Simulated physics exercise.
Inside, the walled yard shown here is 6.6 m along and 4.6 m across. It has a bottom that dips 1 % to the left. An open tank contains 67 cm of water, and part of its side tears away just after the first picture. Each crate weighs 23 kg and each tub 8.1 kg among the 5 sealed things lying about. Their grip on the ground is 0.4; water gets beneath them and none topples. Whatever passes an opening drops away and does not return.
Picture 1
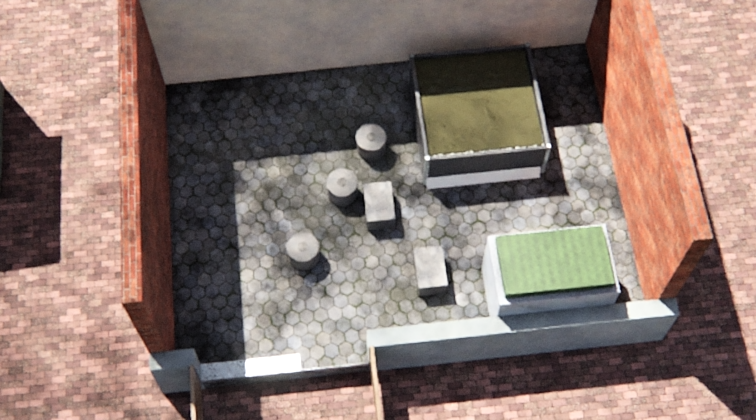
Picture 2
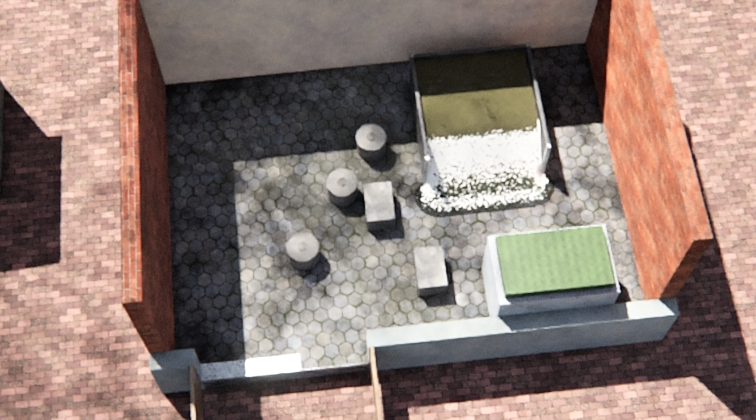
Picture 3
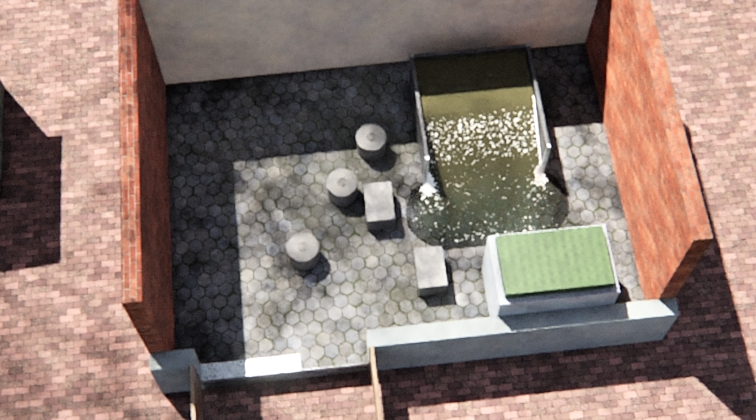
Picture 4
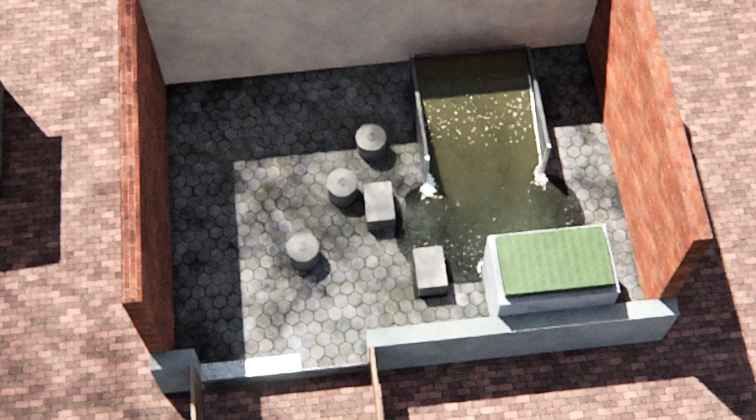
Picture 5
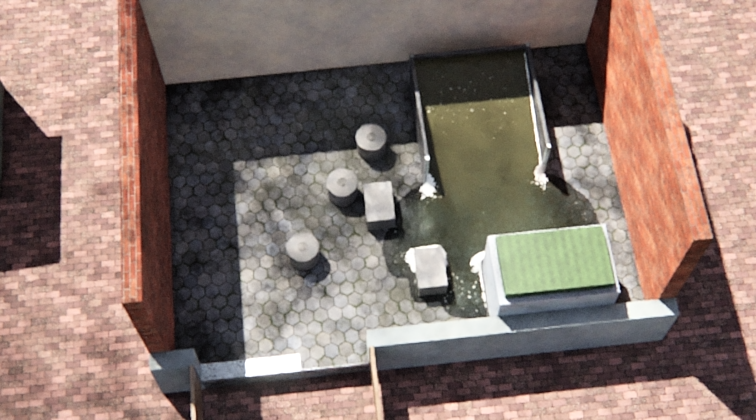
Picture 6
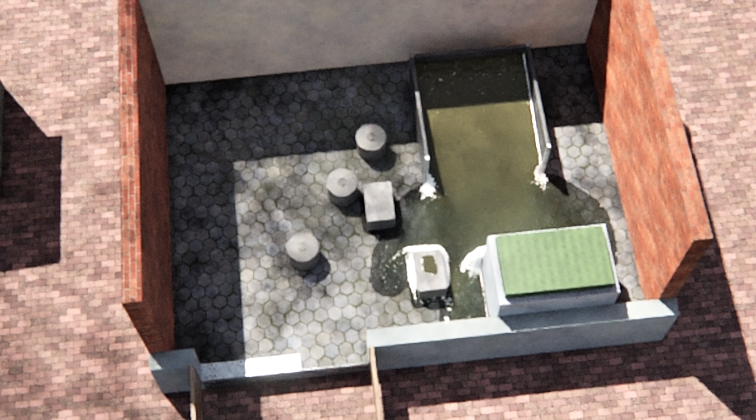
Murky greenish water bursts in a white, frothy rush from the front of an open tank at the upper right of a walled, grey-paved yard, seen from a steady, high view. Three round grey posts and two pale blocks stand left of and below the tank, near a green-topped white box between red brick side walls. The water spreads down around the box and lower block, foaming against them.
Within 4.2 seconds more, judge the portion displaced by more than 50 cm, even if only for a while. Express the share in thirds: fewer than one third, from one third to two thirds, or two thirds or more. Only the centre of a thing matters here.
A middling share of them moves that far, a third or more but fewer than two thirds.
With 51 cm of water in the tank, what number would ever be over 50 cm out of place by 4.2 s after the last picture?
I count 2 of them in that case.
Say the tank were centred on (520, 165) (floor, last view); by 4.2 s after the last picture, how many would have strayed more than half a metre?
The answer would then be 2.
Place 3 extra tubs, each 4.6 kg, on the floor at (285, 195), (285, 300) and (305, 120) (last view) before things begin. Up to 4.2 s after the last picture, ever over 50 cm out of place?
In the order asked: Below the mark; above the mark; below the mark.
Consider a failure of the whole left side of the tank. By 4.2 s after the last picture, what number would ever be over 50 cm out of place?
Then it comes to 4.
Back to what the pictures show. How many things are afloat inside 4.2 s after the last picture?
At that point I count 1.
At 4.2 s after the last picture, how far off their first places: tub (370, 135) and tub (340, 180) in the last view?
In that order: 0 cm, 0 cm.
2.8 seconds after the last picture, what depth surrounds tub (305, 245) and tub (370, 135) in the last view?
Depth approx. 4 cm / 0 cm.
Then, 0.4 s after the last picture 0 of 5 are over 50 cm from their spots; 0 afloat.
Then, 1.5 s after the last picture 1 of 5 are over 50 cm from their spots; 0 afloat.
Then, 2.8 s after the last picture 1 of 5 are over 50 cm from their spots; 1 afloat.
Then, 4.2 s after the last picture 2 of 5 are over 50 cm from their spots, and 2 have been at some point; 1 afloat.
